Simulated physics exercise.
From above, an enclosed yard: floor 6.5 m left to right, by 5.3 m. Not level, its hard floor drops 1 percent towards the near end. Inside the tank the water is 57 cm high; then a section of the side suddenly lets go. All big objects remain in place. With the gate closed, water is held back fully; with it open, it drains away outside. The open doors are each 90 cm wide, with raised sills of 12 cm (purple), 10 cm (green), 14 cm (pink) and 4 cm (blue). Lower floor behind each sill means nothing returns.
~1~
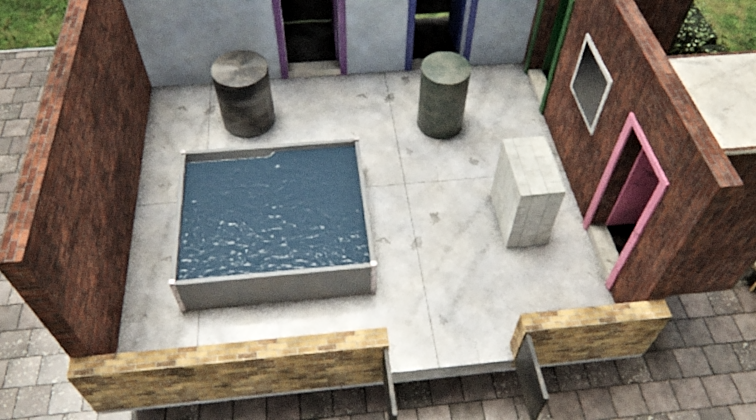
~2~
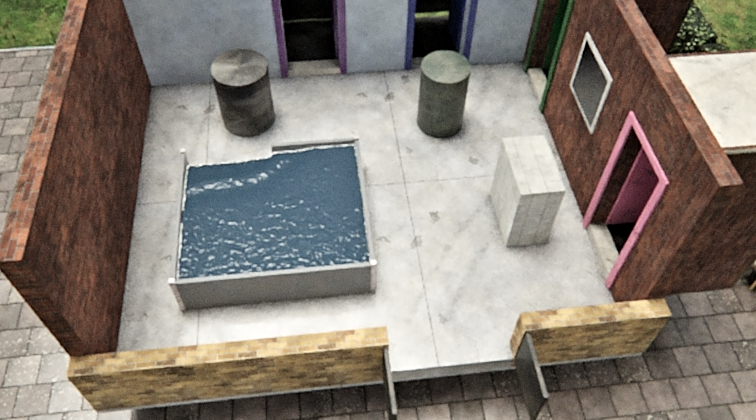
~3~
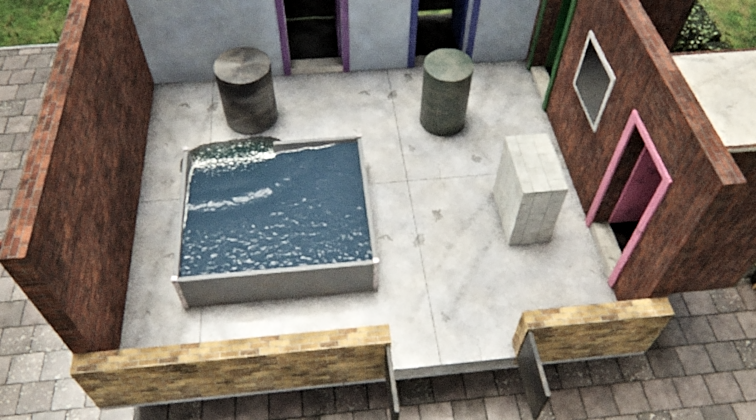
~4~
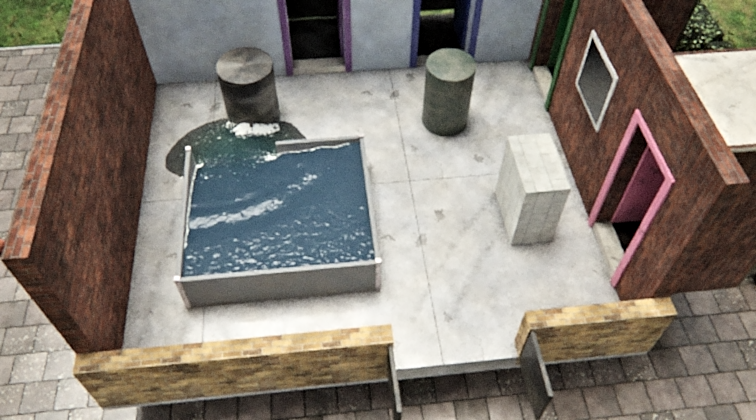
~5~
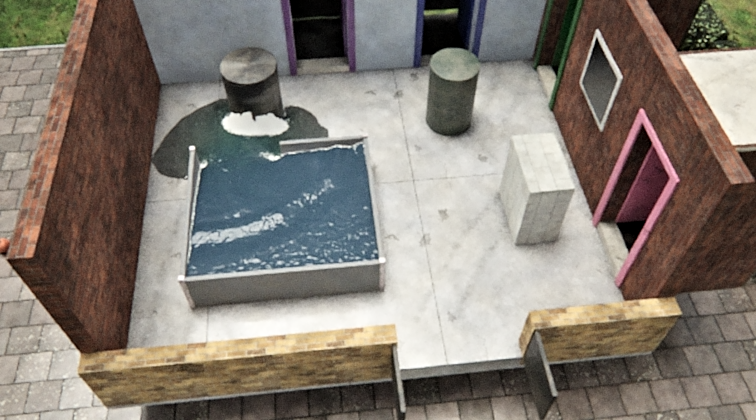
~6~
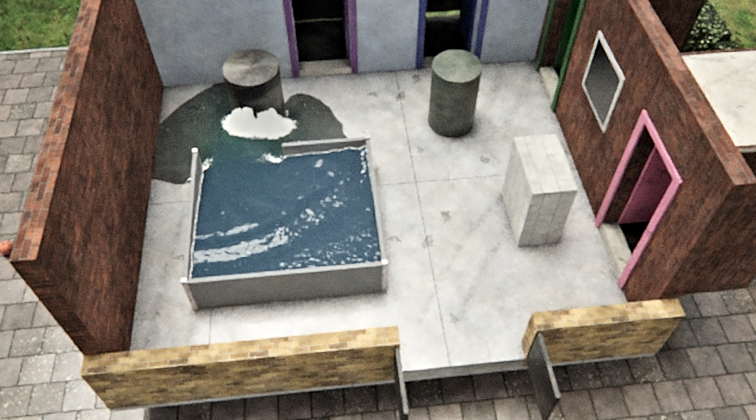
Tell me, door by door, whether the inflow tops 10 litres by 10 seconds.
Outcome: Purple door: Short, green door: Surplus, pink door: Short, blue door: Surplus.
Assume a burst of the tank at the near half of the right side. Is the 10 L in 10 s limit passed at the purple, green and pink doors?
For purple, too little; for green, too much; for pink, too much.
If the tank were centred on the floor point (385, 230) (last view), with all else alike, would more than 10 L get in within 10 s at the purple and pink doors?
Relative to the limit, purple is beyond it and pink is within it.
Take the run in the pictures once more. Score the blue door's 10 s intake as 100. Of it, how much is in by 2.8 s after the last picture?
Share by then: ~ 0 %.
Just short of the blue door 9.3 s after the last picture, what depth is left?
It's some 6.5 centimetres deep.
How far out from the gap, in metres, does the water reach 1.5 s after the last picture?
That's near 4.6 m in a straight line.
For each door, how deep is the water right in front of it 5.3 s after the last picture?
Centimetres: Purple 6 / green 16 / pink 4 / blue 8.
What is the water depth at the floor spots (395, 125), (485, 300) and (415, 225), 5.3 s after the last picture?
8, 3 and 2 cm, respectively.
Then, 0.7 s after the last picture water covers 20 % of the floor and is deepest (49 cm) near (163, 98); purple door 6 cm at the sill, 0 L in, green door not reached, pink door not reached, blue door not reached.
Then, 1.5 s after the last picture water covers 35 % of the floor and is deepest (44 cm) near (163, 98); purple door 8 cm at the sill, 0 L in, green door not reached, pink door not reached, blue door 5 cm at the sill, 0 L in.
Then, 2.8 s after the last picture water covers 55 % of the floor and is deepest (30 cm) near (159, 128); purple door 9 cm at the sill, 1 L in, green door 9 cm at the sill, 0 L in, pink door not reached, blue door 7 cm at the sill, 1 L in.
Then, 5.3 s after the last picture water covers 90 % of the floor and is deepest (21 cm) near (160, 121); purple door 6 cm at the sill, 1 L in, green door 16 cm at the sill, 92 L in, pink door 4 cm at the sill, 0 L in, blue door 8 cm at the sill, 23 L in.
Then, 9.3 s after the last picture water covers 100 % of the floor and is deepest (18 cm) near (637, 329); purple door 3 cm at the sill, 1 L in, green door 11 cm at the sill, 129 L in, pink door 12 cm at the sill, 0 L in, blue door 7 cm at the sill, 55 L in.
